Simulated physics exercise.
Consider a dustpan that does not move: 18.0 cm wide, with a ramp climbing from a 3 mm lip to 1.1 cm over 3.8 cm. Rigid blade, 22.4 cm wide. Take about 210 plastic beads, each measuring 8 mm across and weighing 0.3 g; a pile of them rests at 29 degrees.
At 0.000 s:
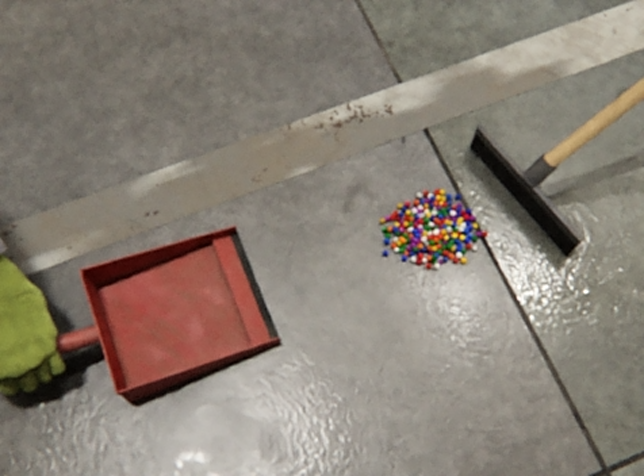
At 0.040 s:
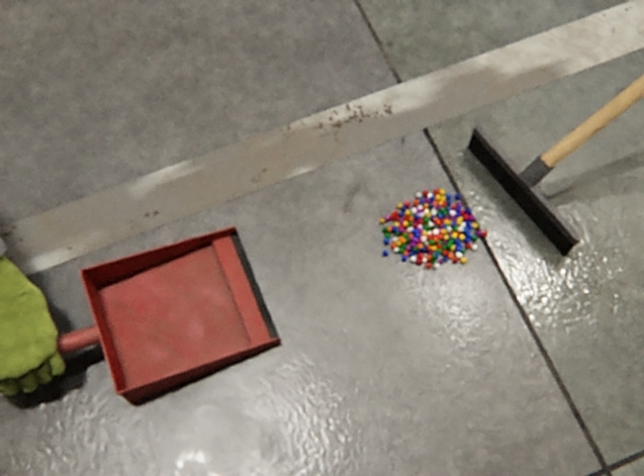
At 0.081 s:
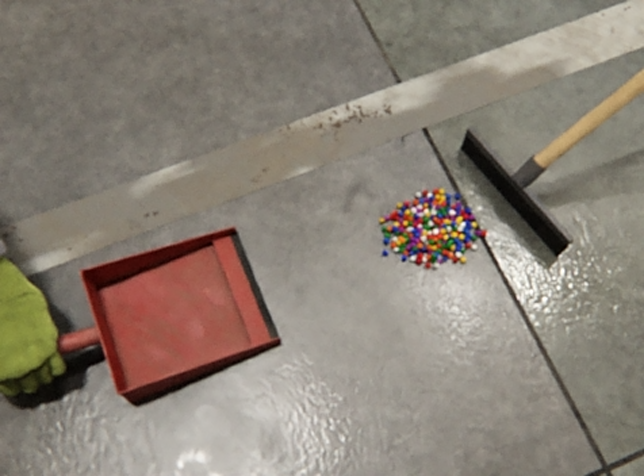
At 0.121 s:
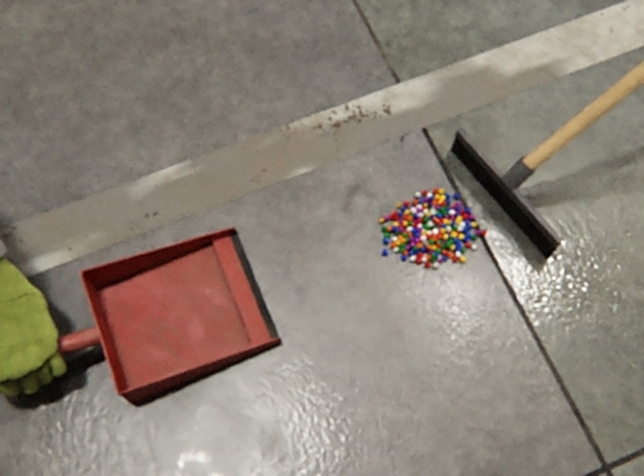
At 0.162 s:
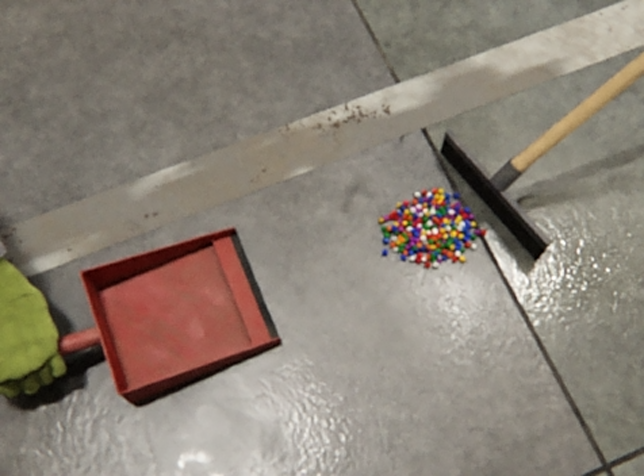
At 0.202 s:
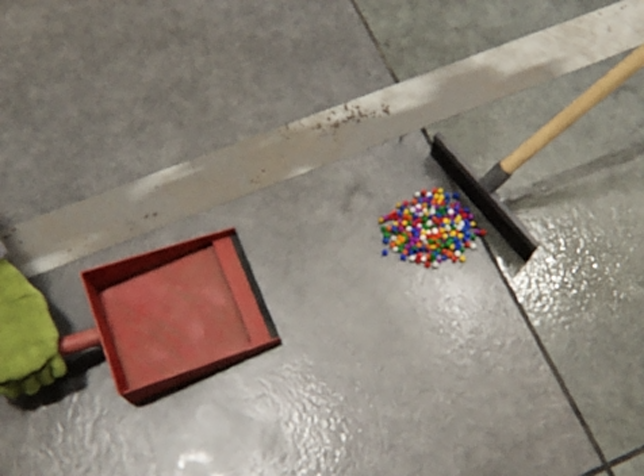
A green-gloved hand held a red dustpan still on the gray floor while a black-bladed squeegee with a wooden handle slid a short way left, drawing close to an undisturbed pile of colorful beads.
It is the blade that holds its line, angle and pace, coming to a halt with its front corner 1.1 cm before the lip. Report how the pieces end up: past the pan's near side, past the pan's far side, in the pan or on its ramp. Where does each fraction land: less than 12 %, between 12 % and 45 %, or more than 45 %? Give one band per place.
Near side: I predict a mid-range share of the load. Far side: I predict a minor share of the load. Pan: I predict a minor share of the load.
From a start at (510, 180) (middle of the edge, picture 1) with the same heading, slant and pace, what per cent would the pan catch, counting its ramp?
I'd put it at around 0 per cent.
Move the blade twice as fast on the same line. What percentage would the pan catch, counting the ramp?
It would be around 15 per cent.
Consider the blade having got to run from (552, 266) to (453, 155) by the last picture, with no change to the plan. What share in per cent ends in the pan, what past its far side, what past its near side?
That ends as pan 0, far 0, and near 50.
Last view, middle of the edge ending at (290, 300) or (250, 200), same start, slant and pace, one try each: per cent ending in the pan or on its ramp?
Some 15 and 0 per cent.
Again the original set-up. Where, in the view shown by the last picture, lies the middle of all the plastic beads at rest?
About (281, 295).
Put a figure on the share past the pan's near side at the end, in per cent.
Roughly 25 %.
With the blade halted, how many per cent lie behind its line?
Some 25 percent of it.
After 0.59 s, middle of the blade 20 cm from the lip; 0 % over the lip, far side 0 %, near side 15 %.
Then, at 0.84 s, middle of the blade 10 cm from the lip; 0 % over the lip, far side 5 %, near side 20 %.
Then, at 1.20 s, middle of the blade 4 cm from the lip; 5 % over the lip, far side 5 %, near side 25 %.
At rest (1.6 s), near side 25 %, far side 5 %, pan 5 %, in front of the lip or behind the blade 65 %.
